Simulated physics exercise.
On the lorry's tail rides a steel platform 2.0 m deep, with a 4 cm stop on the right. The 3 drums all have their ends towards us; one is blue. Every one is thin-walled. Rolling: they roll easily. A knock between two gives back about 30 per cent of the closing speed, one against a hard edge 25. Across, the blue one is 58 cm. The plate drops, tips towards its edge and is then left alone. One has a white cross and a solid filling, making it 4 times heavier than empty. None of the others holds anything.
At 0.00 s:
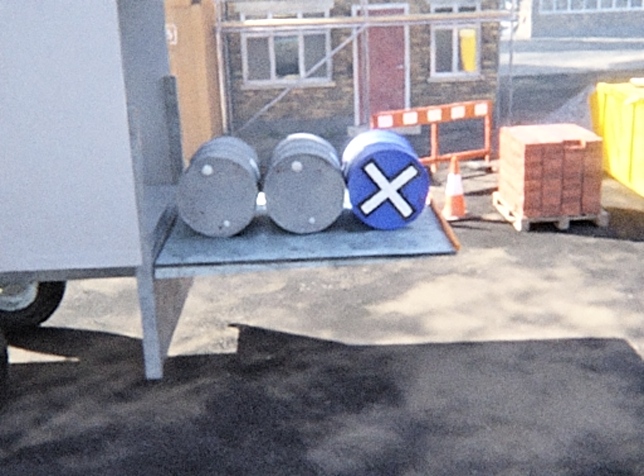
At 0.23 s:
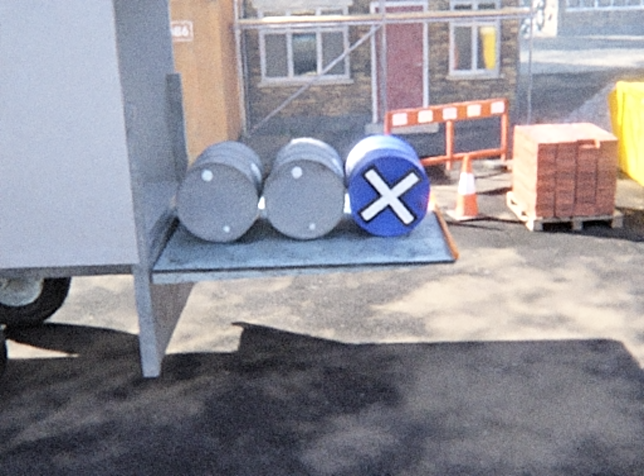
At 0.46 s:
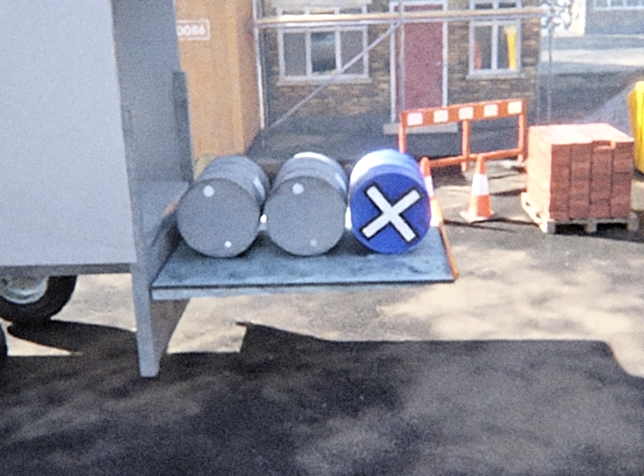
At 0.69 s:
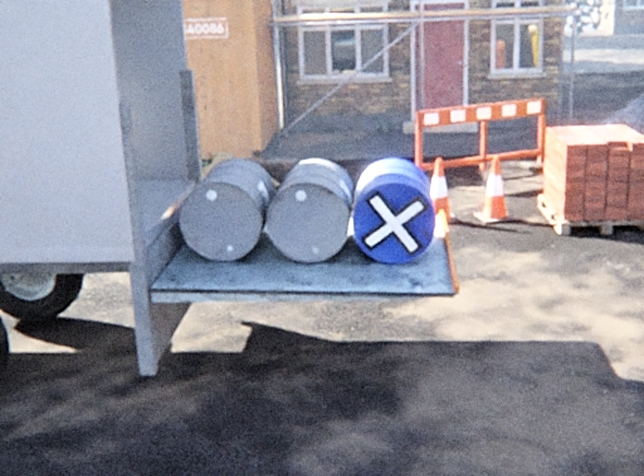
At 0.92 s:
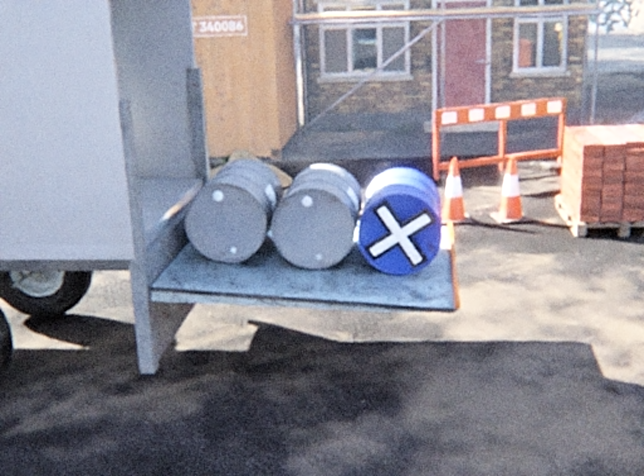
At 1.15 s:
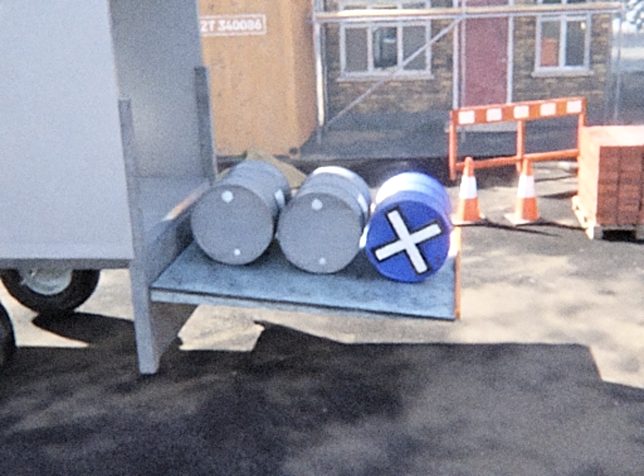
On a lorry's tail platform outside a brick building, two grey drums and a blue one shift slightly right as it lowers and tilts.
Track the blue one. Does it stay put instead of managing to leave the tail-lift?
My guess is it doesn't go over.
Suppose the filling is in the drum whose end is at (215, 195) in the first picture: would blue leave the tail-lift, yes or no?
Under that setup blue does it.
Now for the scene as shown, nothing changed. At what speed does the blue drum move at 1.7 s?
Speed approx. 0.4 m/s.
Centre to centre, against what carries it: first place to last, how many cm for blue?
Blue shifts something like 20.
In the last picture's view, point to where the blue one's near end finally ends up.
Look near pixel (436, 244).
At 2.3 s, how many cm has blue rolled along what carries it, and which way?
Blue has moved 20 to the right.
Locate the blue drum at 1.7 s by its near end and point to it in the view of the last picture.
(437, 244), roughly.
After 1.7 s, blue is on the plate, 15 cm from the stop, rolling right; 0 gone from the plate.
After 2.3 s, no change for blue; 0 gone from the plate.
At rest (3.0 s), blue is on the plate, 15 cm from the stop; 0 gone from the plate.
